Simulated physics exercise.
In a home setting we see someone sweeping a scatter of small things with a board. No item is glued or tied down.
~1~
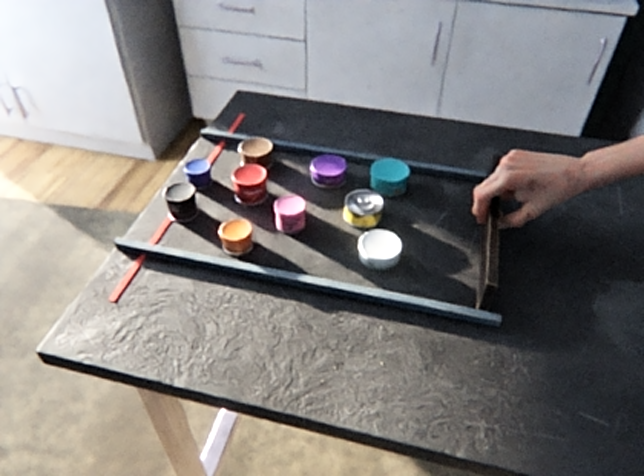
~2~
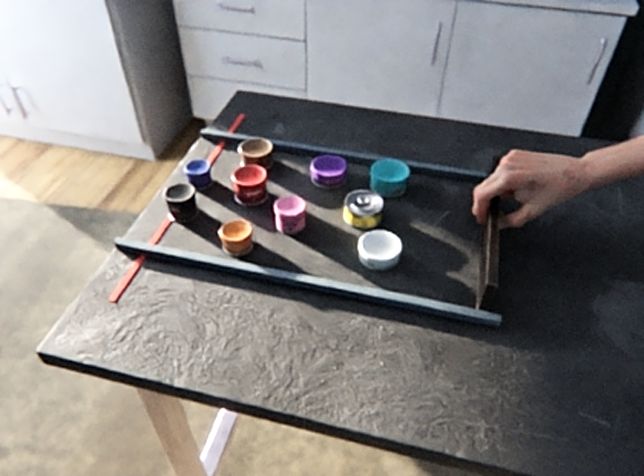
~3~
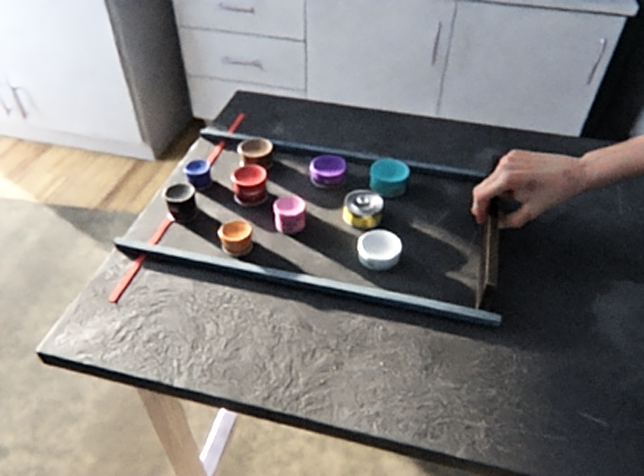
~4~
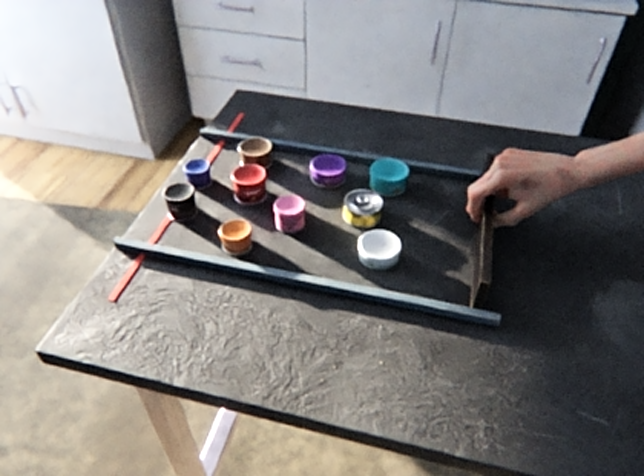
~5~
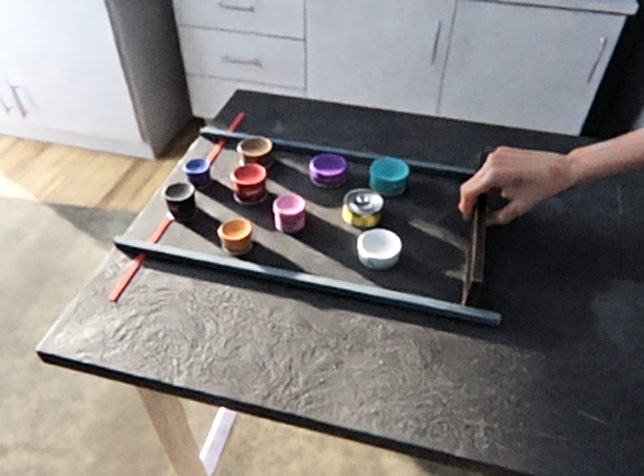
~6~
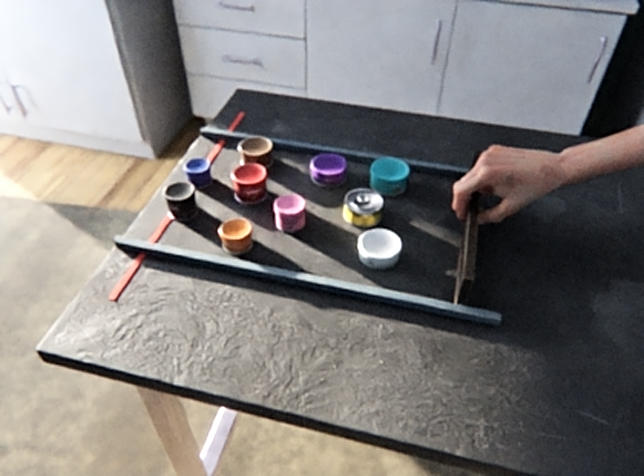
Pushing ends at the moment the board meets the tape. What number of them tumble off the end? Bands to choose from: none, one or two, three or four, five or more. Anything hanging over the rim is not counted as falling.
Final answer: Five or more.
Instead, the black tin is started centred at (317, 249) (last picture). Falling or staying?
From that start the object is safe.
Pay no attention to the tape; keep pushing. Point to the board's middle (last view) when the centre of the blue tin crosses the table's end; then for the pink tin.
The middle is at (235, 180) when it's the blue tin, and at (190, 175) when it's the pink tin.
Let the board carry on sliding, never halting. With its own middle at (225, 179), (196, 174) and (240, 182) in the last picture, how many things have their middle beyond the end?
First 1, next 5, last 0.
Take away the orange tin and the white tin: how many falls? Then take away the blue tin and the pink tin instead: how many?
The first try gives 5, the second gives 4.
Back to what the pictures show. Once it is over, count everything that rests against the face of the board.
Tally at the end: 4.
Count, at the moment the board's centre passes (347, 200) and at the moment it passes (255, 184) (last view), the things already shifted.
The counts are 4 and 9.
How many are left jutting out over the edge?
4 overhanging.
Soon after, none off yet; blue tin at rest near (199, 173); black tin at rest near (181, 201); brown tin at rest near (256, 153).
After that, none off yet; blue tin at rest near (199, 173); black tin at rest near (181, 201); brown tin displaced about its own width near (227, 146).
In the end, the number that fall off is five or more; gone, purple tin, red pot, brown tin, black tin and blue tin.
